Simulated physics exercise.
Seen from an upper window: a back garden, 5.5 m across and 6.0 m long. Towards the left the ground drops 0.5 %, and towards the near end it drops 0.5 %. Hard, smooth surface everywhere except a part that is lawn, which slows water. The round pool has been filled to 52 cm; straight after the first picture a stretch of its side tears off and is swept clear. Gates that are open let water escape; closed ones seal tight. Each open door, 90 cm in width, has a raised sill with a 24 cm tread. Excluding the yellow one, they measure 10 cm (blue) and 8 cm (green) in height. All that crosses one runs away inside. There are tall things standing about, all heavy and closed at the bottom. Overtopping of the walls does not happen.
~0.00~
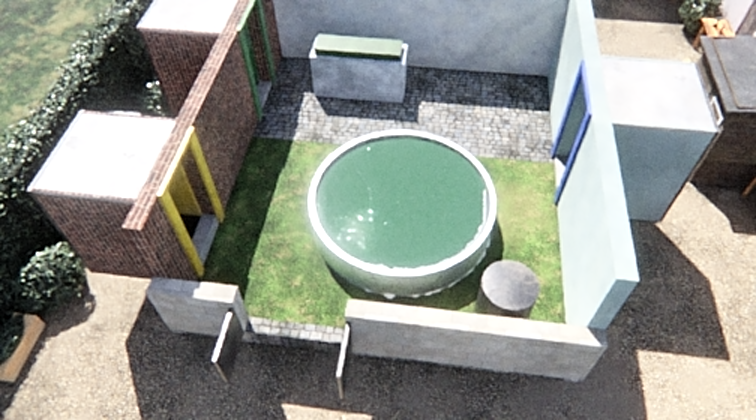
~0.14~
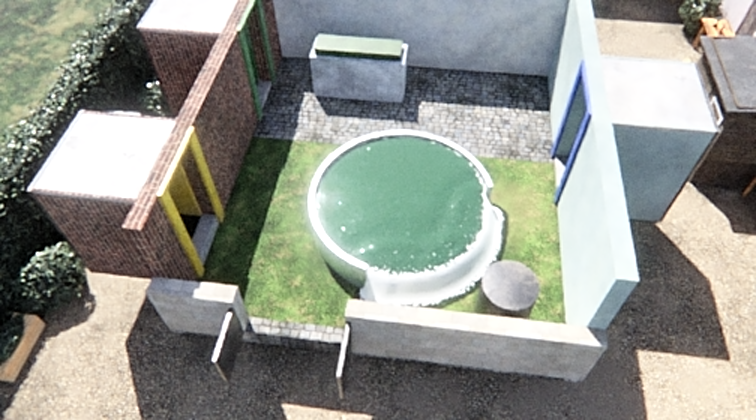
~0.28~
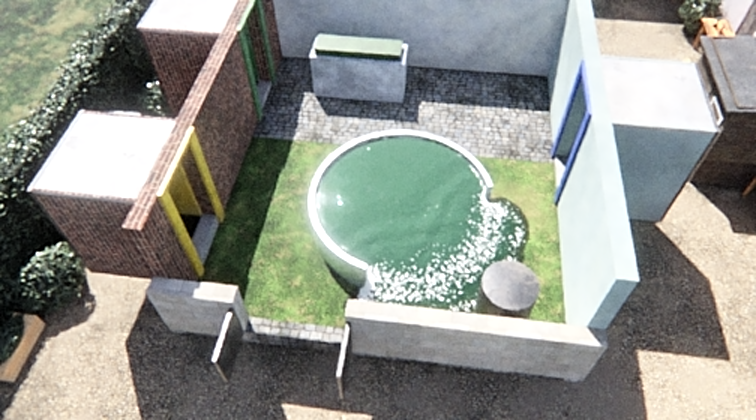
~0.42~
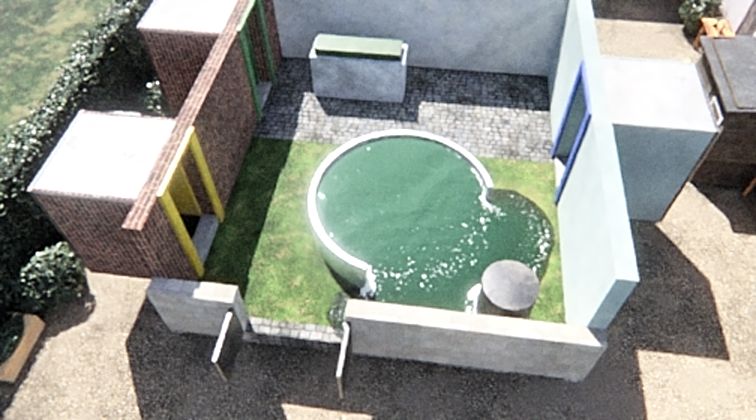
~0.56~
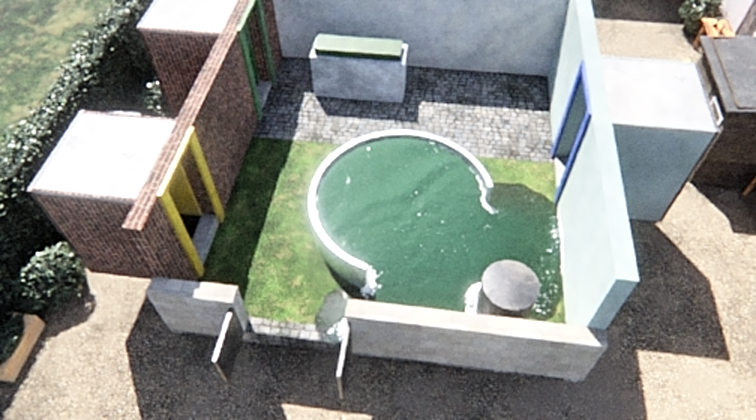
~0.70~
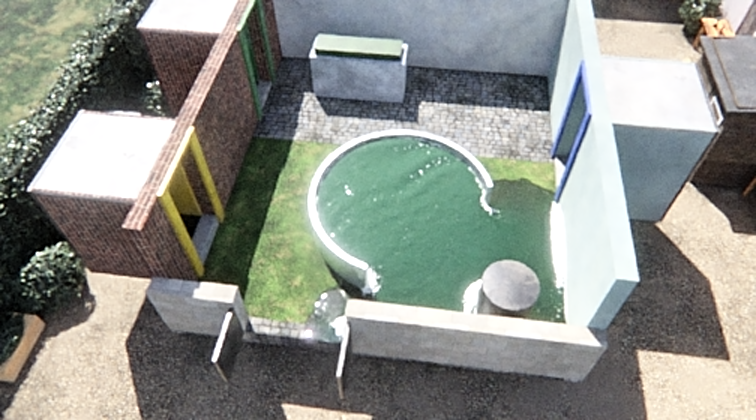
Green water burst through the near right side of a round pool in a walled back garden, poured over the grass and around a low round block, then spread along the right and front walls.
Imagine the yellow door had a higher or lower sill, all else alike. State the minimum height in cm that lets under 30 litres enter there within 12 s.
Some 6.5 cm above the ground.
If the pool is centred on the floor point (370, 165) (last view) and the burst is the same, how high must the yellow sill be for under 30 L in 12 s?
Near 8.5 cm.
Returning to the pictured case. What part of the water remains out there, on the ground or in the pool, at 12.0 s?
Roughly 86 in a hundred.
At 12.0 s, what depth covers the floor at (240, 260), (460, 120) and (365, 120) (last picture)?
Roughly 9, 7 and 6 cm, in turn.
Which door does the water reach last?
That is the green door.
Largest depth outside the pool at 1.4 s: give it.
Max depth: Around 47 cm.
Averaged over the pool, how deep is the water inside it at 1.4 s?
Averaged depth comes out at about 32 cm.
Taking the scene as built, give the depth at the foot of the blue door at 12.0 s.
6.5 cm.
After 1.4 s water covers 25 % of the floor, deepest (47 cm) near (471, 342); it has not reached the yellow door.
After 3.0 s water covers 50 % of the floor, deepest (39 cm) near (549, 351); it has not reached the yellow door.
After 12.0 s water covers 100 % of the floor, deepest (12 cm) near (188, 309); 9 cm at the yellow door, 0 litres in over its 21 cm sill.
At the yellow door as built, the water arrived by 3.1 s and peaked near 12 cm at 3.4 s.
With a sill of 6 cm, 43 litres would have come in within the 12 s; with 7.5 cm, 19 litres. So under 30 litres takes about 6.5 cm.
